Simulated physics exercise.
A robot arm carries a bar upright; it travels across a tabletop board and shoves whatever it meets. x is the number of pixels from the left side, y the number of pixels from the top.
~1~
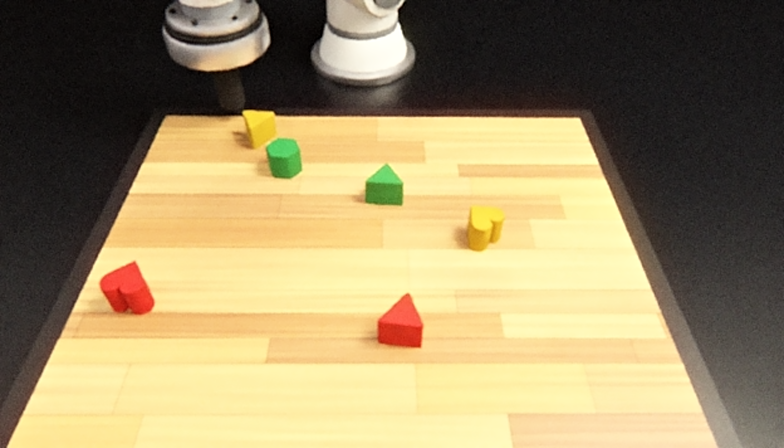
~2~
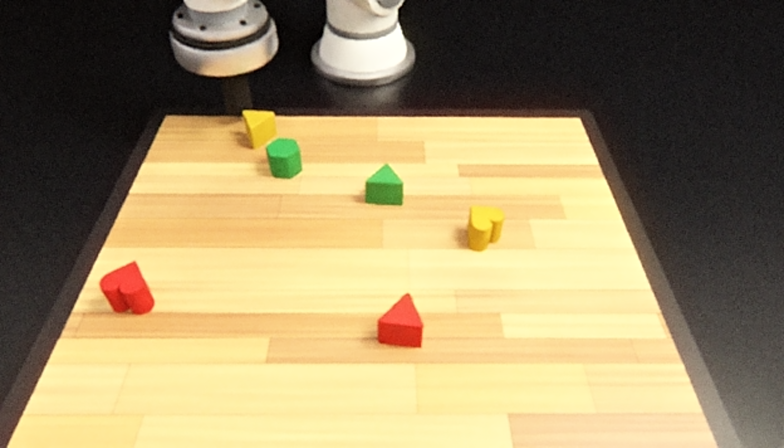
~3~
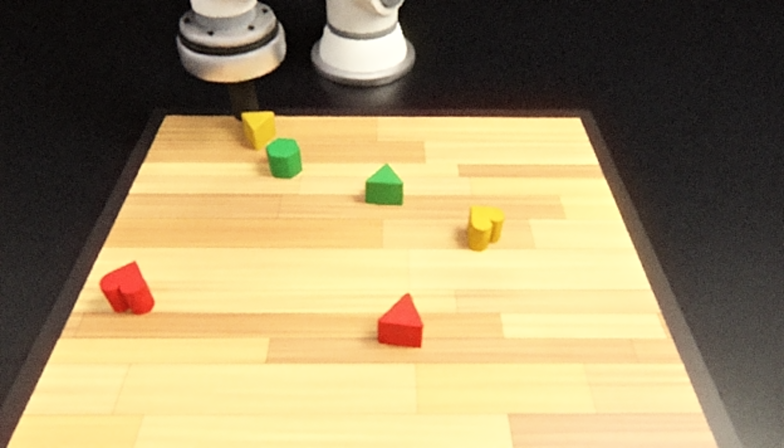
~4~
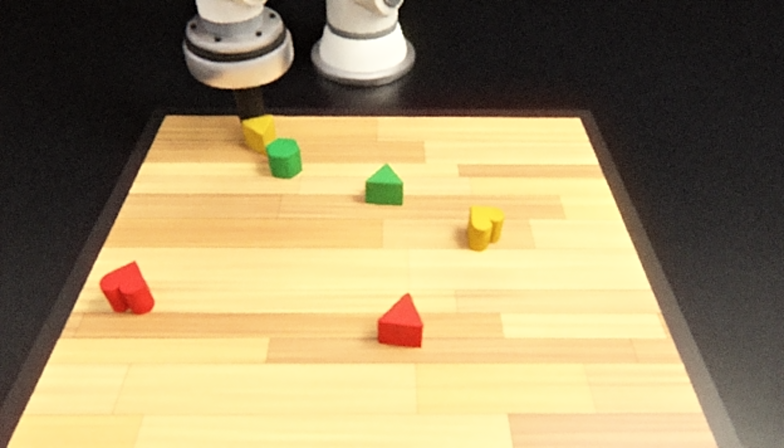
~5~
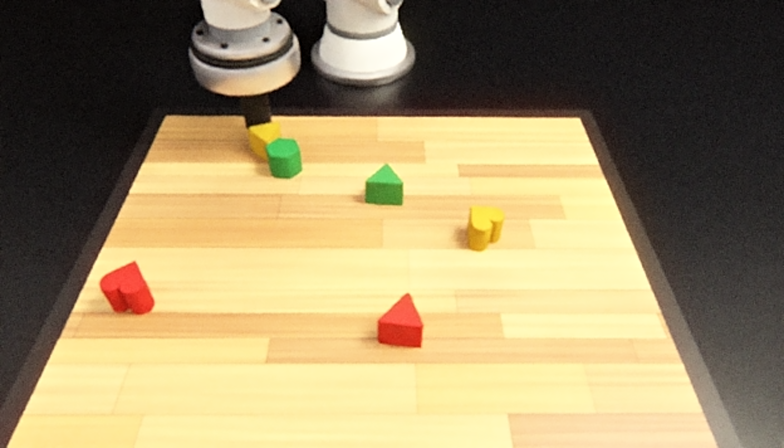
A pale wooden board with dark edges lies against a black background, seen from above at an angle by a still camera. Near its top left sit a yellow triangular block and a green hexagon, with a green triangular block, yellow block, red triangle and red heart-like block spread elsewhere. A robot arm's dark bar moves slightly right and down, nudging the yellow triangular block toward the green hexagon.
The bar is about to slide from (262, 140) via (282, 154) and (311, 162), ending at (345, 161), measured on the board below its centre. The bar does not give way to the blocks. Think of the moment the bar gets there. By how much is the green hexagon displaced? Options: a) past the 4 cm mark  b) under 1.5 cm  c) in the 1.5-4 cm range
(c)
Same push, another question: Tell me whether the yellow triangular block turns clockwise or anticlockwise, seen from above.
Rotation: Clockwise.
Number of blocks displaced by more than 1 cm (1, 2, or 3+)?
The way I see it, the answer is two.
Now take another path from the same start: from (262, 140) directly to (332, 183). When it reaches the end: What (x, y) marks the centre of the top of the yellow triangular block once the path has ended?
My prediction: (261, 146).
On the path given first. One third of the way, bar at (280, 142); yellow triangular block at (261, 146), turned 20° clockwise; green hexagon at (287, 151).
Two thirds of the way, bar at (311, 149); yellow triangular block at (261, 147), turned 30° clockwise; green hexagon at (291, 156).
At the end, bar at (344, 149); yellow triangular block at (261, 147), turned 30° clockwise; green hexagon at (291, 156); green triangular block still.
